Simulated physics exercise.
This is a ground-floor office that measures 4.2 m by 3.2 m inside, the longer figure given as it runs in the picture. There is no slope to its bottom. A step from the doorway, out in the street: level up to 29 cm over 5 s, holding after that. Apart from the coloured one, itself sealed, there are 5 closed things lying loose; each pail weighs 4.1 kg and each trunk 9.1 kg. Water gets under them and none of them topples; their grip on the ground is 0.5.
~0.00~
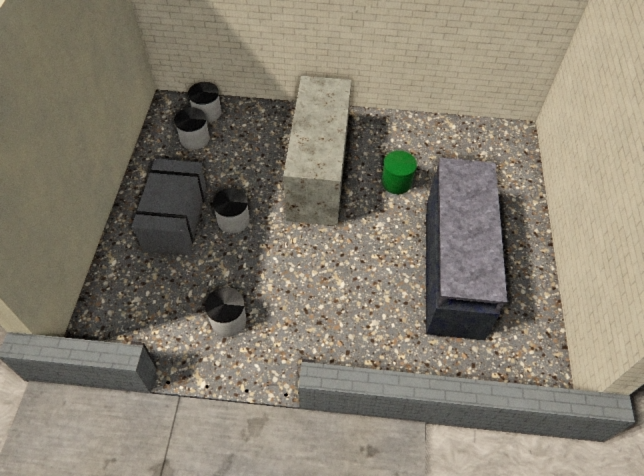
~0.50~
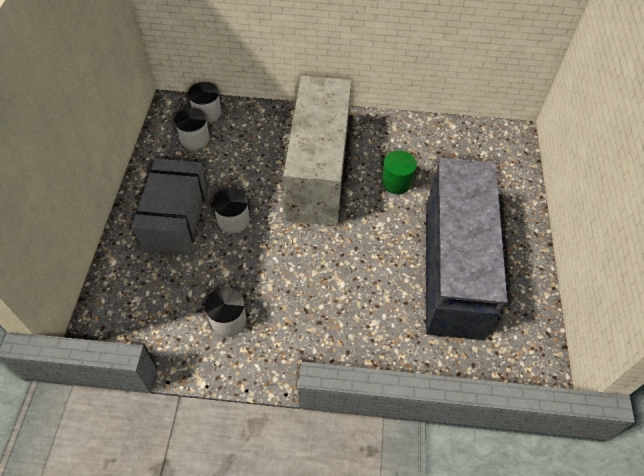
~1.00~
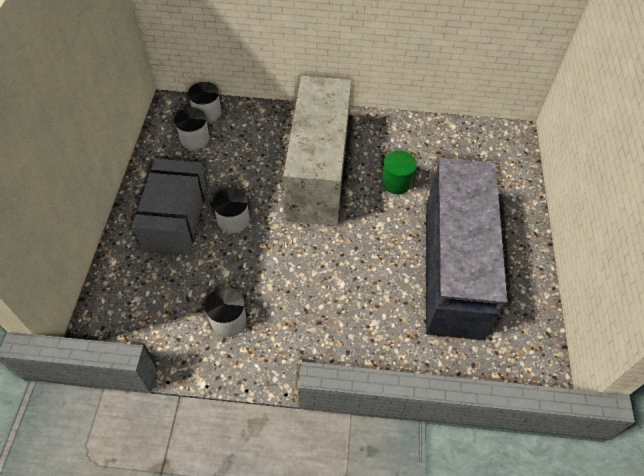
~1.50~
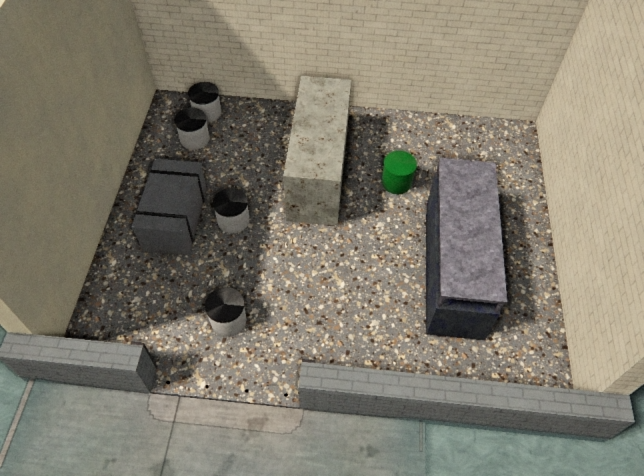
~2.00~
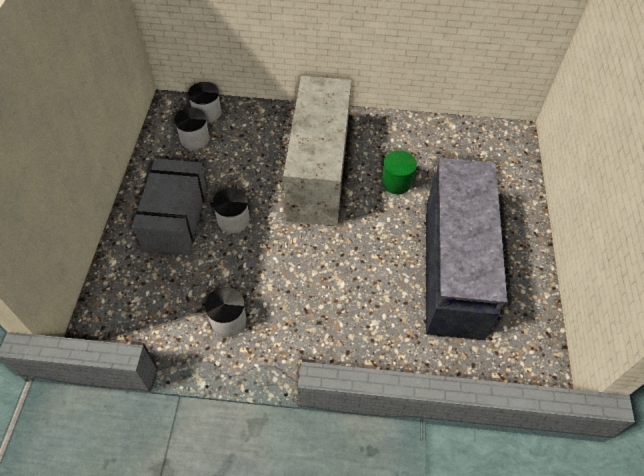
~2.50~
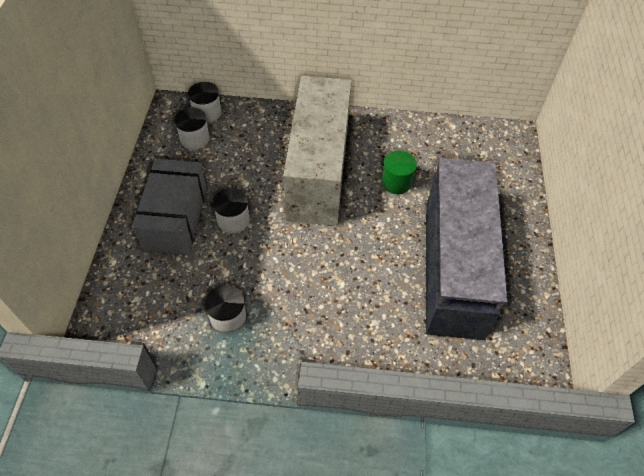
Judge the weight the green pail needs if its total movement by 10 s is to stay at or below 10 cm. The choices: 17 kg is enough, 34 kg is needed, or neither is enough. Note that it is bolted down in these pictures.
I'm betting the lighter pick is adequate.
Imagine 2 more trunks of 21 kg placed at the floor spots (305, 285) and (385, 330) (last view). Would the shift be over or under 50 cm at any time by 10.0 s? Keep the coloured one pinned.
Taking them in order, the first is beyond the line and the second is inside the line.
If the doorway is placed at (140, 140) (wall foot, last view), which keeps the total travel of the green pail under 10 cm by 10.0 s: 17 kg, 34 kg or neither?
Then the lighter mass suffices.
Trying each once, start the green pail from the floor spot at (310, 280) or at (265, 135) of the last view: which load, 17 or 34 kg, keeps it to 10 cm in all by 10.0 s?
Log: Try 1 the heavier pick is required; try 2 the heavier pick is required.
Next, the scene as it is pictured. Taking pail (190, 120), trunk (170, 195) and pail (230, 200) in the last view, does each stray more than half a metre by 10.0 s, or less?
Respectively: Not exceeded, exceeded, exceeded.
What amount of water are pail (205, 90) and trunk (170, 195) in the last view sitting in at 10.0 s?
I'd put it at 22 cm and 22 cm respectively.
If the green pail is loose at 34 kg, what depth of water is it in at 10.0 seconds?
11 cm, roughly.
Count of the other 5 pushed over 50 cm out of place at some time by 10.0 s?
My count gives 4.
After 3.5 s the green pail would be 0 cm from its start with 17 kg and 0 cm from its start with 34 kg; 0 cm of water round it then.
After 4.5 s the green pail would be 0 cm from its start with 17 kg and 0 cm from its start with 34 kg; 2 cm of water round it then.
After 7.0 s the green pail would be 0 cm from its start with 17 kg and 0 cm from its start with 34 kg; 8 cm of water round it then.
After 10.0 s the green pail would be 1 cm from its start with 17 kg and 0 cm from its start with 34 kg; 11 cm of water round it then.
